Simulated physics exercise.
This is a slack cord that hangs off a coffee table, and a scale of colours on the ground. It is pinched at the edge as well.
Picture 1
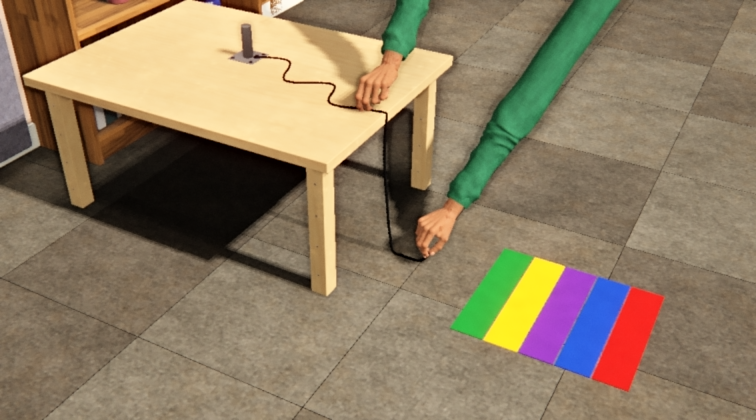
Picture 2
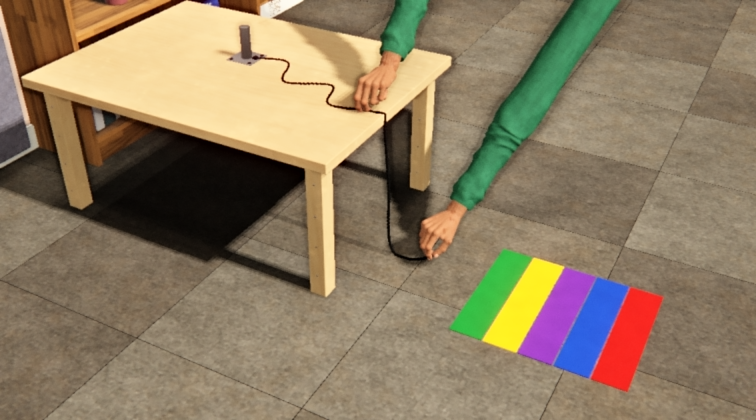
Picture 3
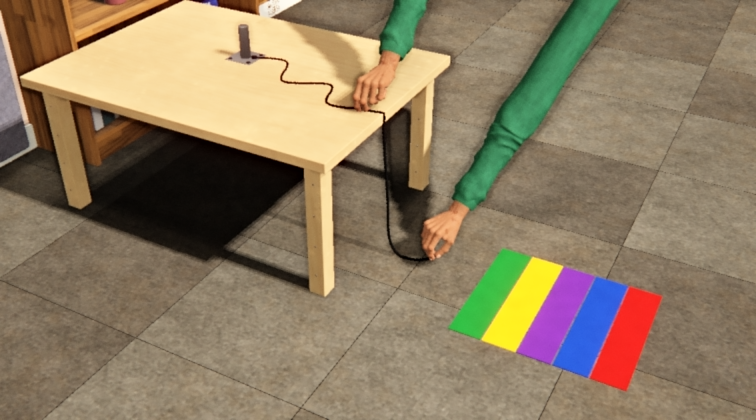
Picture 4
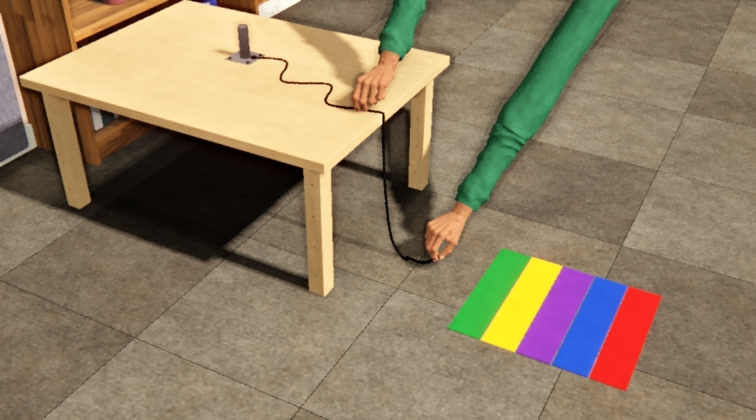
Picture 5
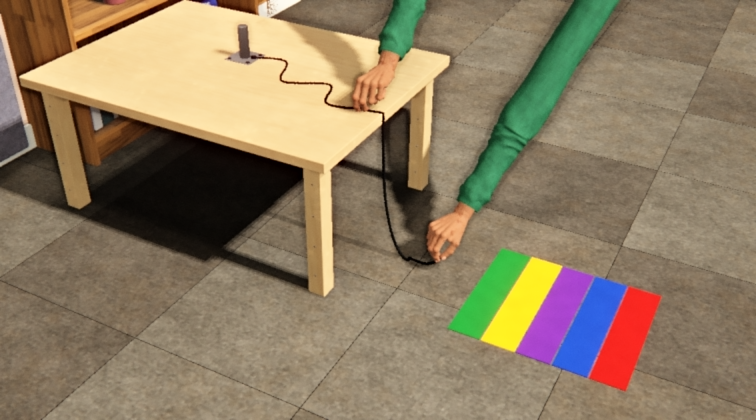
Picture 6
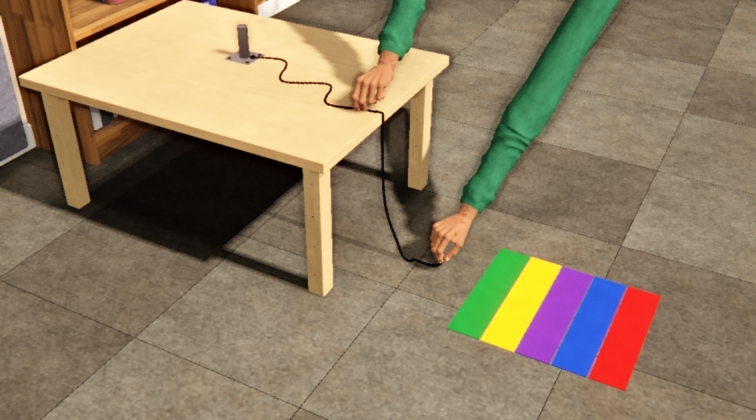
The clip opens on a dark cord running across a wooden coffee table, one hand pressing it at the edge while another holds its hanging end near the floor, left of green, yellow, purple, blue and red stripes. The lower hand then moves slightly right, drawing the cord's slack lower section with it.
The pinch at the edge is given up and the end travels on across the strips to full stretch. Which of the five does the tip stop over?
The end stops over the blue strip.
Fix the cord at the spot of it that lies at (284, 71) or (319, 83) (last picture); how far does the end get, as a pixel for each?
The places are (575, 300) and (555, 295).
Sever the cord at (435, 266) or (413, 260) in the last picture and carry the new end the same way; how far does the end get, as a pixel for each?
The places are (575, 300) and (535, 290).
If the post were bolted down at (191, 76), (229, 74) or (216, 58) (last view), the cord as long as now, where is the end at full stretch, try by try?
Near (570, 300), (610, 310) and (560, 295).
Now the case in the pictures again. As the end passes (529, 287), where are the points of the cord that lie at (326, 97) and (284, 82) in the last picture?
At (370, 105), then (312, 83).
Soon after, end near (529, 287); over yellow.
Then, end near (569, 299); over purple.
At full stretch, end near (593, 307); over blue. It gets as far as the blue strip.
